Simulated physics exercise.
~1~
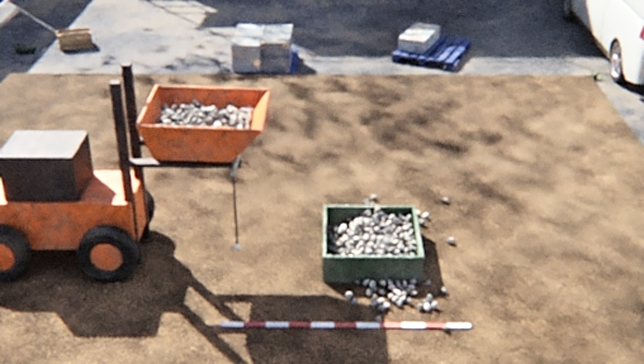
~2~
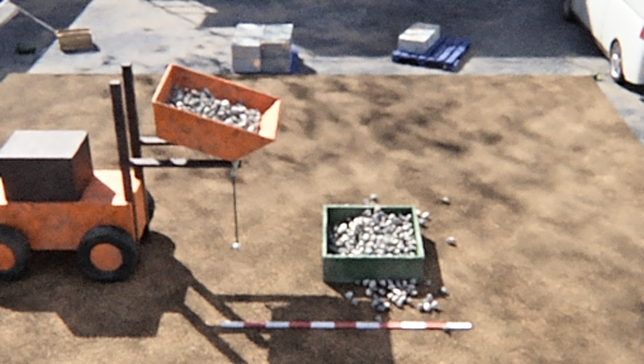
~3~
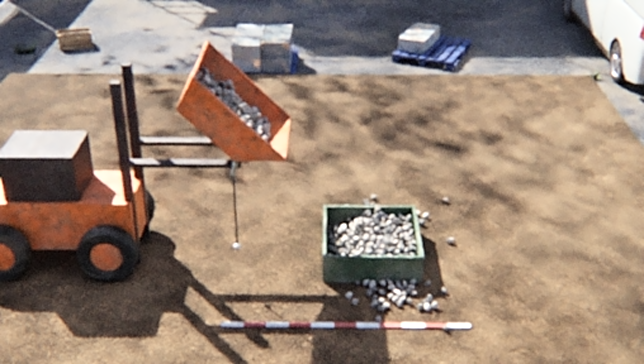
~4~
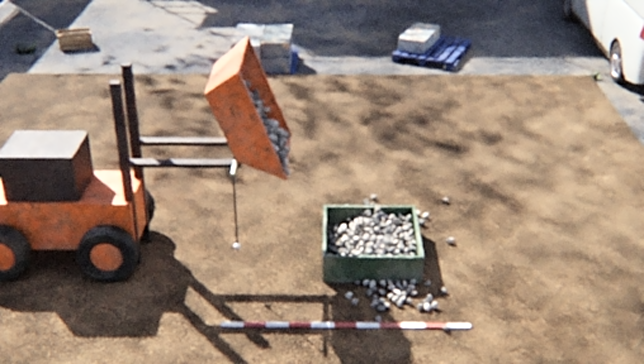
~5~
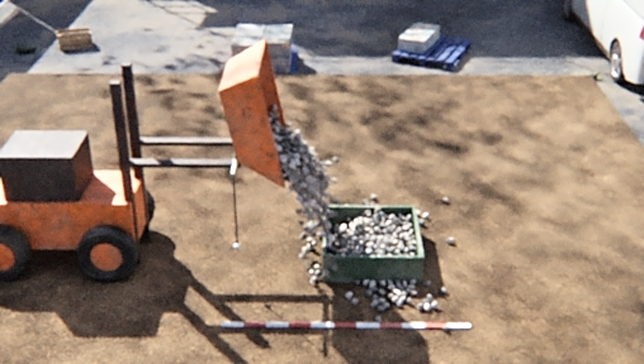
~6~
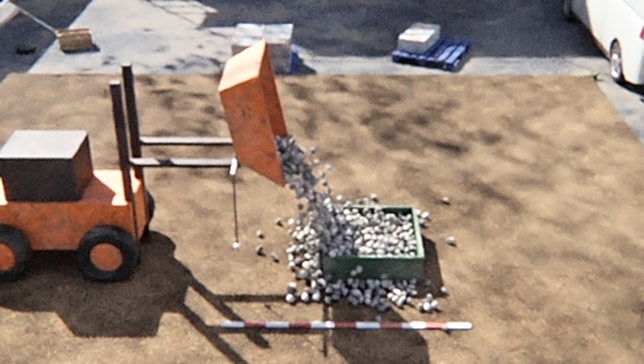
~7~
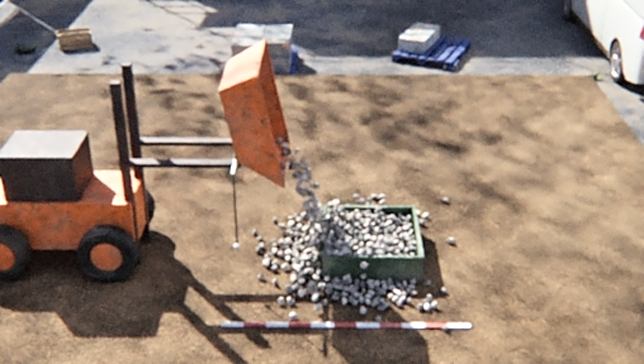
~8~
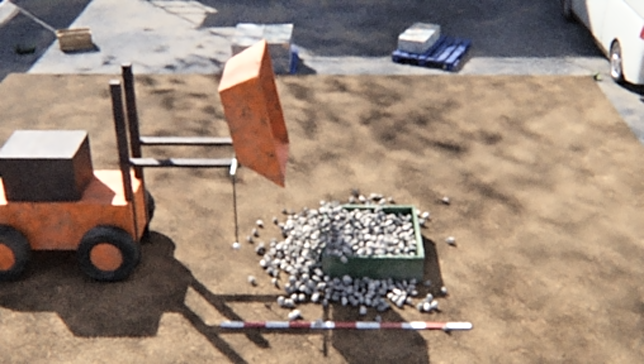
In this clip, an orange fork truck tips its raised skip steeply to the right, pouring grey stones towards an already filled green bin. Some land in the bin while many pile up on its left and around it, and the emptied skip stays tilted.
